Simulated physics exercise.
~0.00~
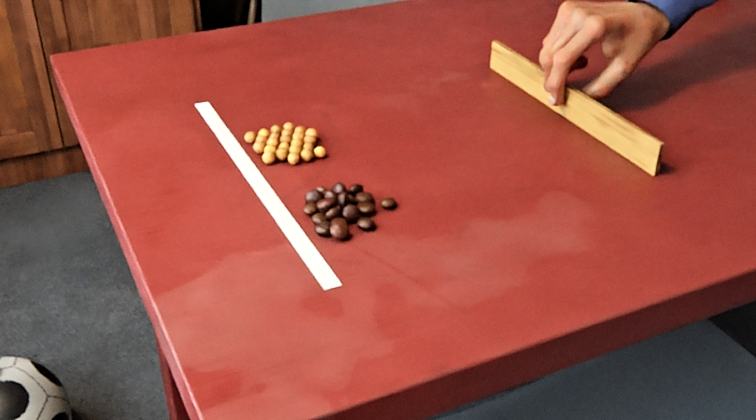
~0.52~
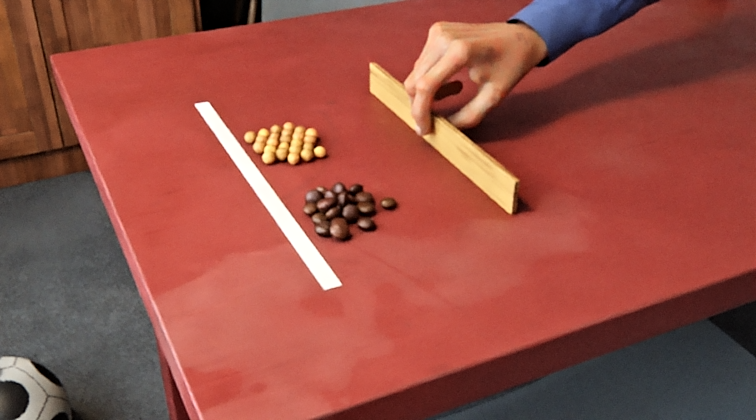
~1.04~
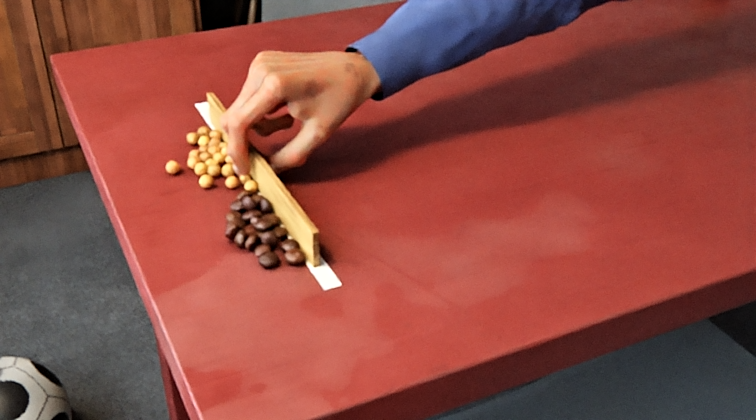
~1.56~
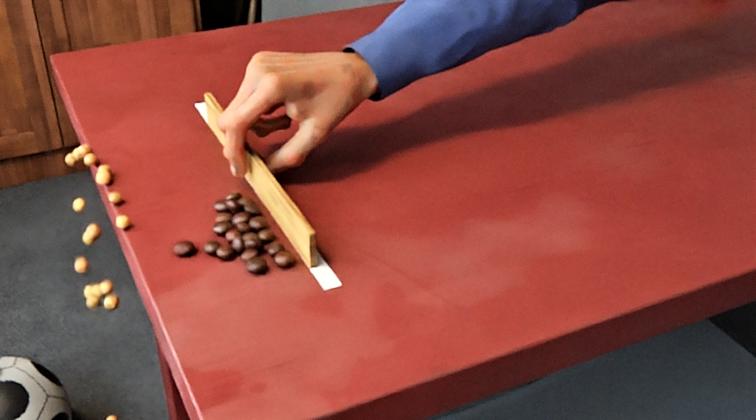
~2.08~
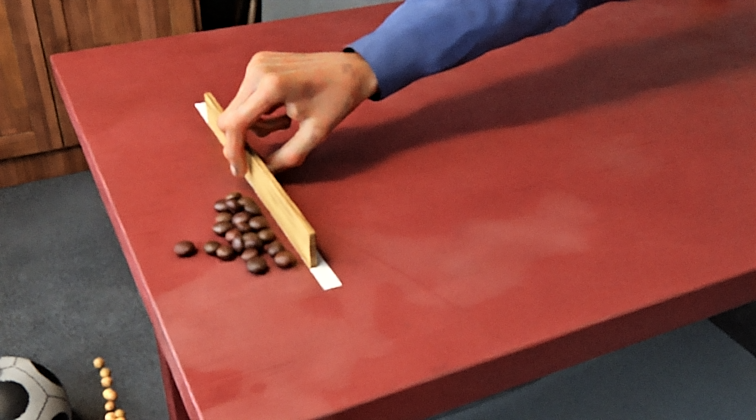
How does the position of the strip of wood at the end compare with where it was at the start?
It starts near the far right part of the table, well away from the heaps, and ends much farther left, resting at the white tape.
